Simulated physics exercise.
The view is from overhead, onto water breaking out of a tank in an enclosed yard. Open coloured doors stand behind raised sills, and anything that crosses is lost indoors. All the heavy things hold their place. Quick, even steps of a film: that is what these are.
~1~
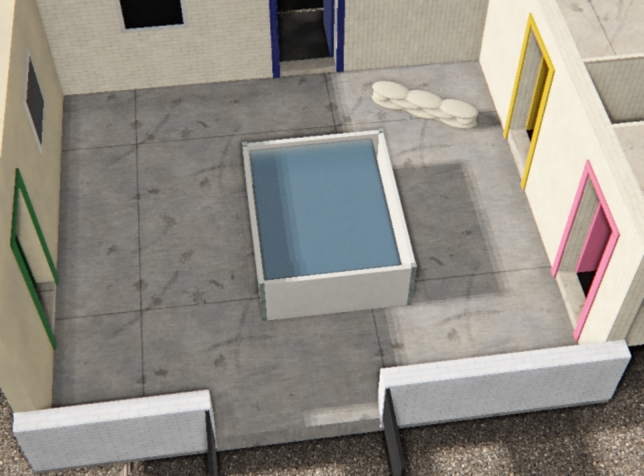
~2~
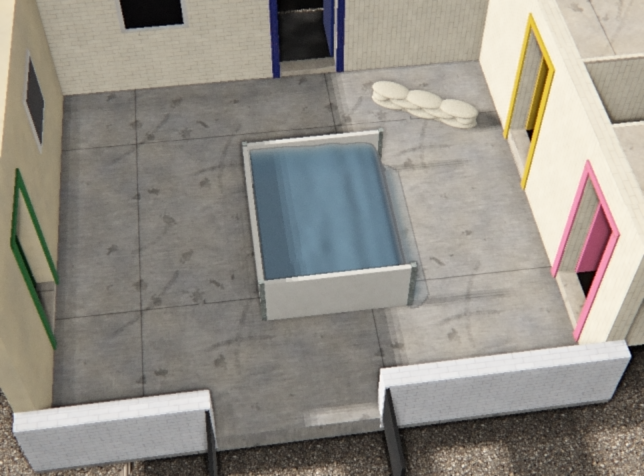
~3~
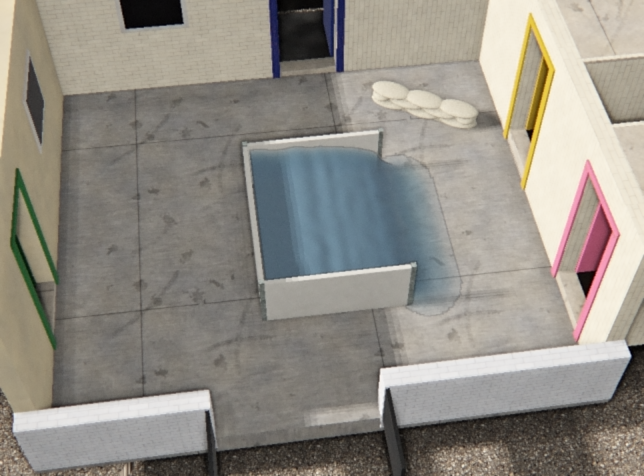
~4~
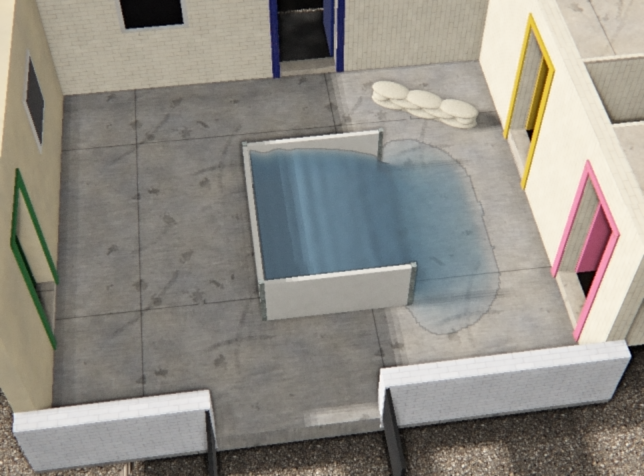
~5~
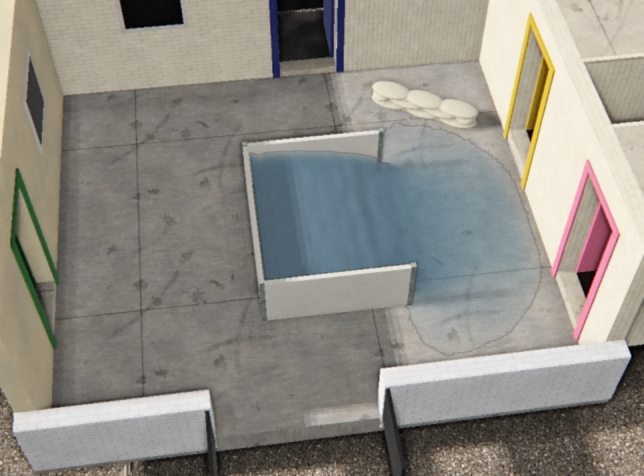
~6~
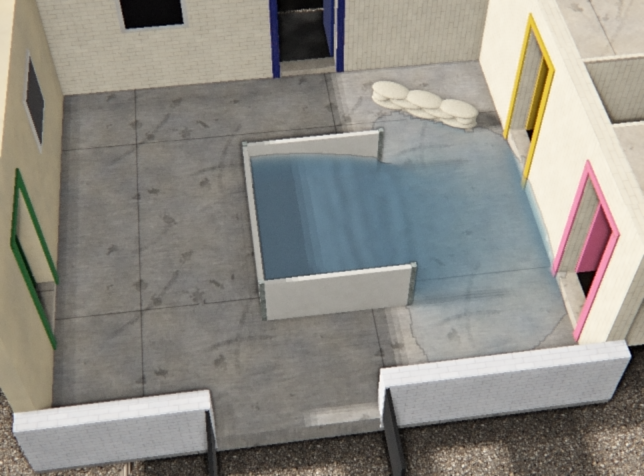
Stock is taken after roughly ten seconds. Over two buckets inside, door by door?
The green door is going to stay inside the allowance; the blue door is going to stay inside the allowance; the pink door is going to overshoot the allowance; the yellow door is going to overshoot the allowance.
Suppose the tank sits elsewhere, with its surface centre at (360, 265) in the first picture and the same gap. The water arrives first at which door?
Answer: The door marked pink.
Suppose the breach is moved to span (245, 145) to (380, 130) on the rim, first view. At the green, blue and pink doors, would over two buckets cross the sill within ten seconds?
In short: Green door lets less in; blue door takes more; pink door is under.
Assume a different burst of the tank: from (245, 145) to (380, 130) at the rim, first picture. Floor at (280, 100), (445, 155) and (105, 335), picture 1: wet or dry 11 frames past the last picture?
In turn: Inundated, then inundated, then untouched.
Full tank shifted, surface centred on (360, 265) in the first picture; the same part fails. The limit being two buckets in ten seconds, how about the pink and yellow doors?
Lab note - pink door: Above the mark; yellow door: Below the mark.
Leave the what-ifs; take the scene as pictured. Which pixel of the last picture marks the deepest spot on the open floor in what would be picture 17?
Near (574, 364).
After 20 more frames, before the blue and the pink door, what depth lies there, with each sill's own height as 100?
I reckon it's around 60 and then 170 per cent.
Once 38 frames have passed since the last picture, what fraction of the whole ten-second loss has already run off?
Roughly 80 per cent.
A moment on, water covers 25 % of the floor; the green door not reached, the blue door not reached, the pink door over two buckets in, the yellow door over two buckets in.
Next, water covers 30 % of the floor; the green door not reached, the blue door not reached, the pink door far over two buckets in, the yellow door far over two buckets in.
Then, water covers 55 % of the floor; the green door not reached, the blue door wet at the sill, nothing in, the pink door far over two buckets in, the yellow door far over two buckets in.
Later, water covers 90 % of the floor; the green door under two buckets in, the blue door wet at the sill, nothing in, the pink door far over two buckets in, the yellow door far over two buckets in.
In the end, water covers 95 % of the floor; the green door under two buckets in, the blue door wet at the sill, nothing in, the pink door far over two buckets in, the yellow door far over two buckets in.
